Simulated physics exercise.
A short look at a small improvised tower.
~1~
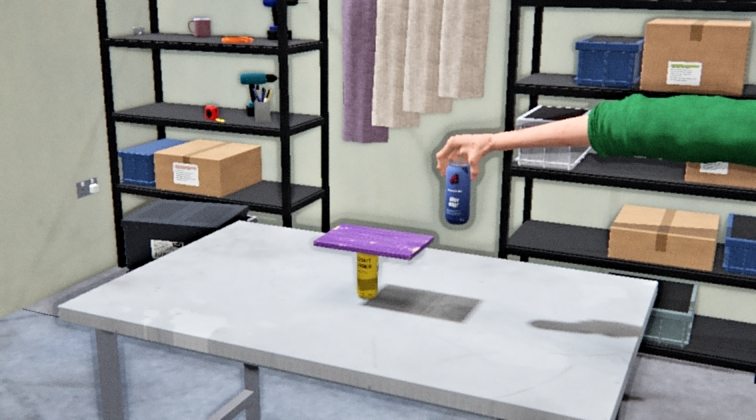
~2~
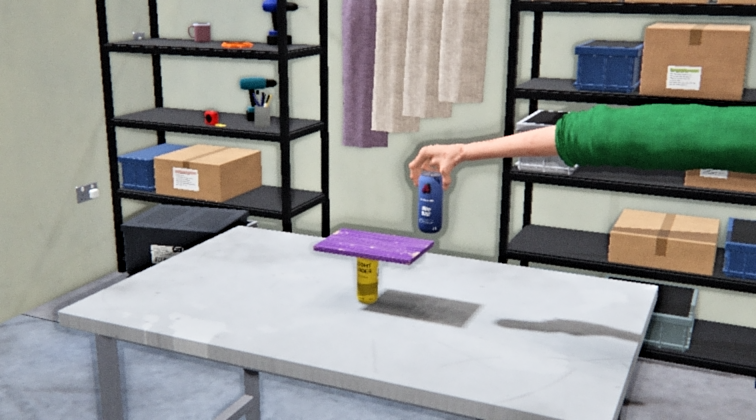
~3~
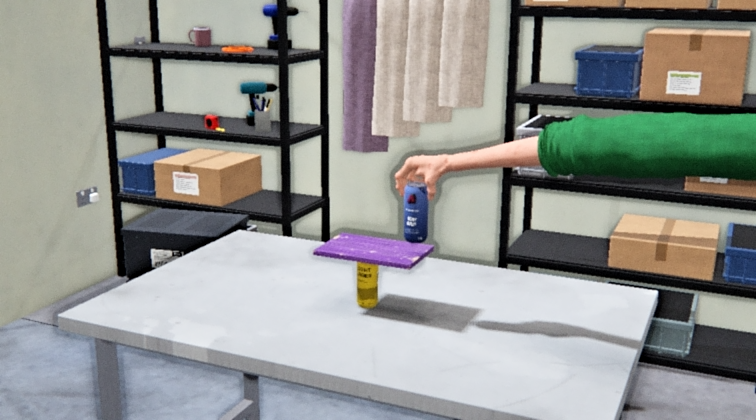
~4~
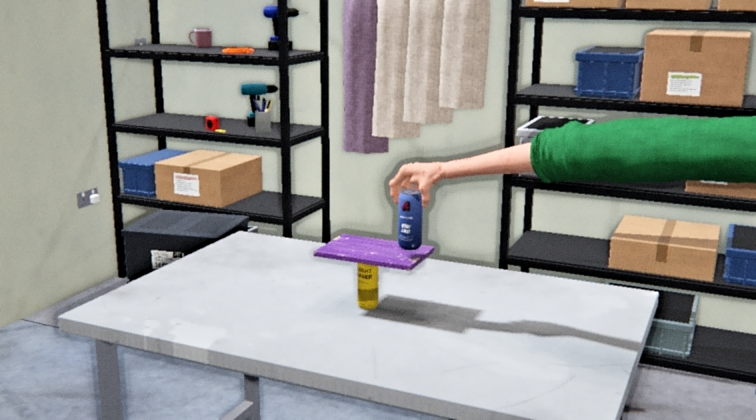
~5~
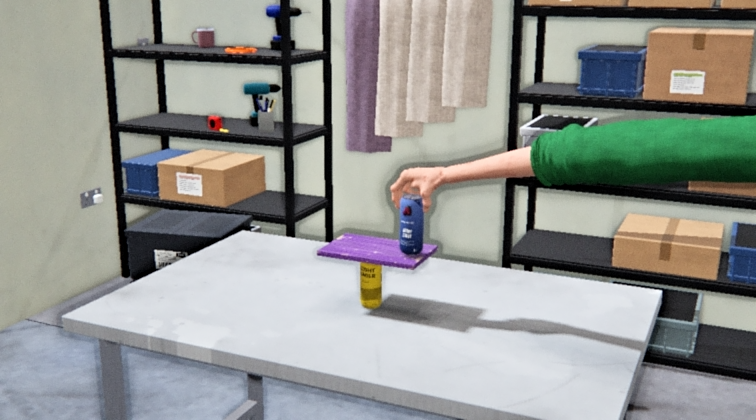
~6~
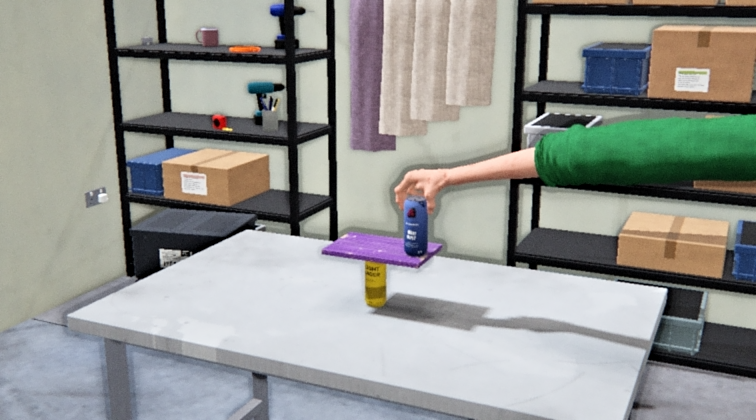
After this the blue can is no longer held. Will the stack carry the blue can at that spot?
It gives way.
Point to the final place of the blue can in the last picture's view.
At about (449, 313).
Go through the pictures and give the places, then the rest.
The first frame shows on its way; blue can (458, 193); yellow can (367, 270).
The second frame shows on its way; blue can (431, 203); yellow can (368, 274).
The third frame shows on its way; blue can (416, 213); yellow can (367, 279).
The fourth frame shows on its way; blue can (411, 220); yellow can (368, 280).
The fifth frame shows on its way; blue can (412, 225); yellow can (371, 279).
The sixth frame shows in place under the hand; blue can (416, 226); yellow can (376, 278).
Then, 0.30 s on from there, blue can now fallen; purple board turned 32° from how it was put.
Then, 0.50 s on from there, purple board turned 73° from how it was put.
Then, 1.00 s on from there, purple board now fallen; yellow can turned 36° from how it was put.
Then, 1.10 s on from there, yellow can on its side.
In the end, fallen, yellow can, purple board and blue can. At the end, from the last picture's camera, blue can near (449, 313). The stack loses its balance.
